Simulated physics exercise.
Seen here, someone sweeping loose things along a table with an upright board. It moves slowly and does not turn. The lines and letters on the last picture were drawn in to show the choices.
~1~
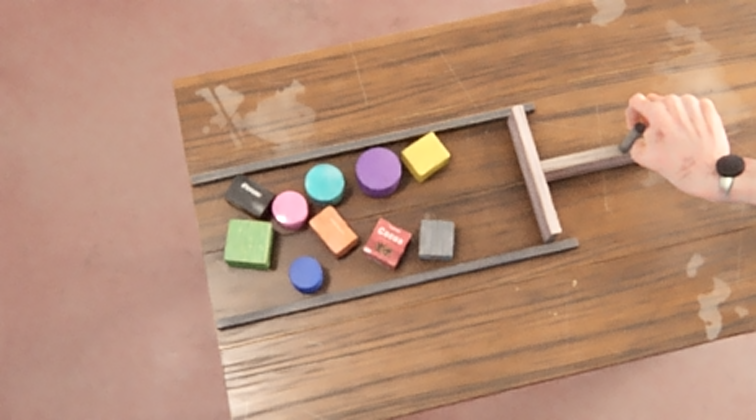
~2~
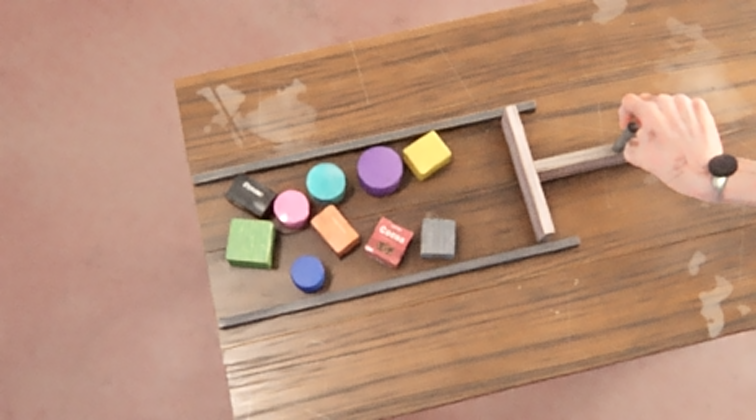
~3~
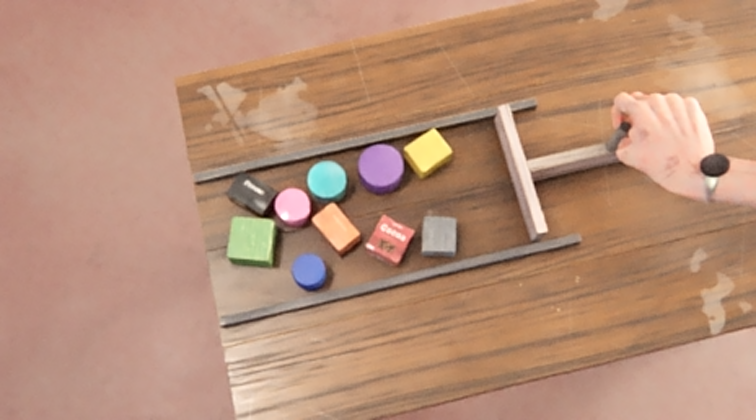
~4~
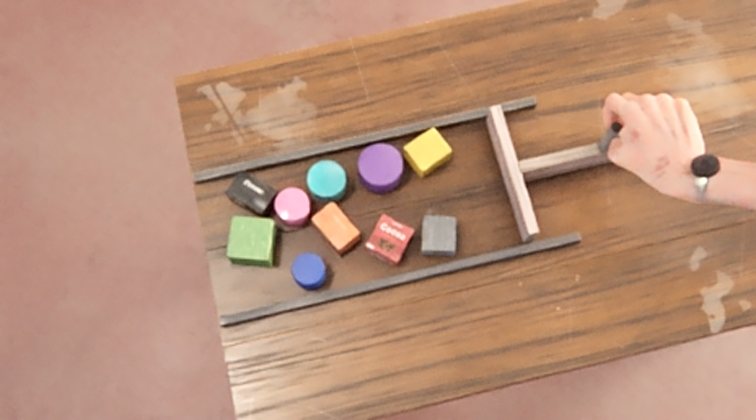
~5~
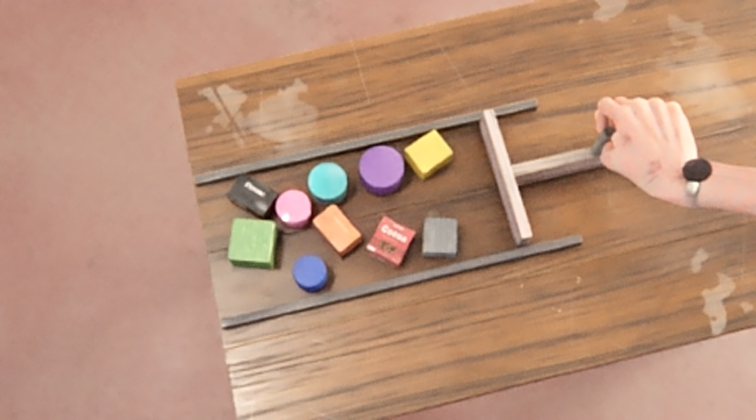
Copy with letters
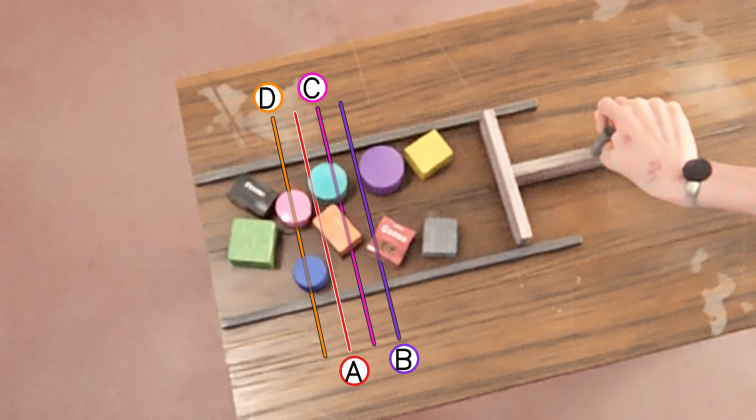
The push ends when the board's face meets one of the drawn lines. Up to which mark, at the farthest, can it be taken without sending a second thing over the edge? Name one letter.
It should halt at A.
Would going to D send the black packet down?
Yes.
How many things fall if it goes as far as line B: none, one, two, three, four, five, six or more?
In all, none.
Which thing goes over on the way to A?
It is the black packet.
On the marked copy, A at (321, 226); B at (369, 215); C at (345, 221); D at (298, 232).
Following A. Soon after the start, board (441, 187); yellow block (404, 157); grey box (430, 242).
Later, board (375, 203); black packet (224, 211); green block (252, 250).
In the end, board (324, 214); black packet over the edge; turquoise jar (211, 197); one fallen.
As for the rest, B is within the limit but short; C is within the limit but short; D drops two.
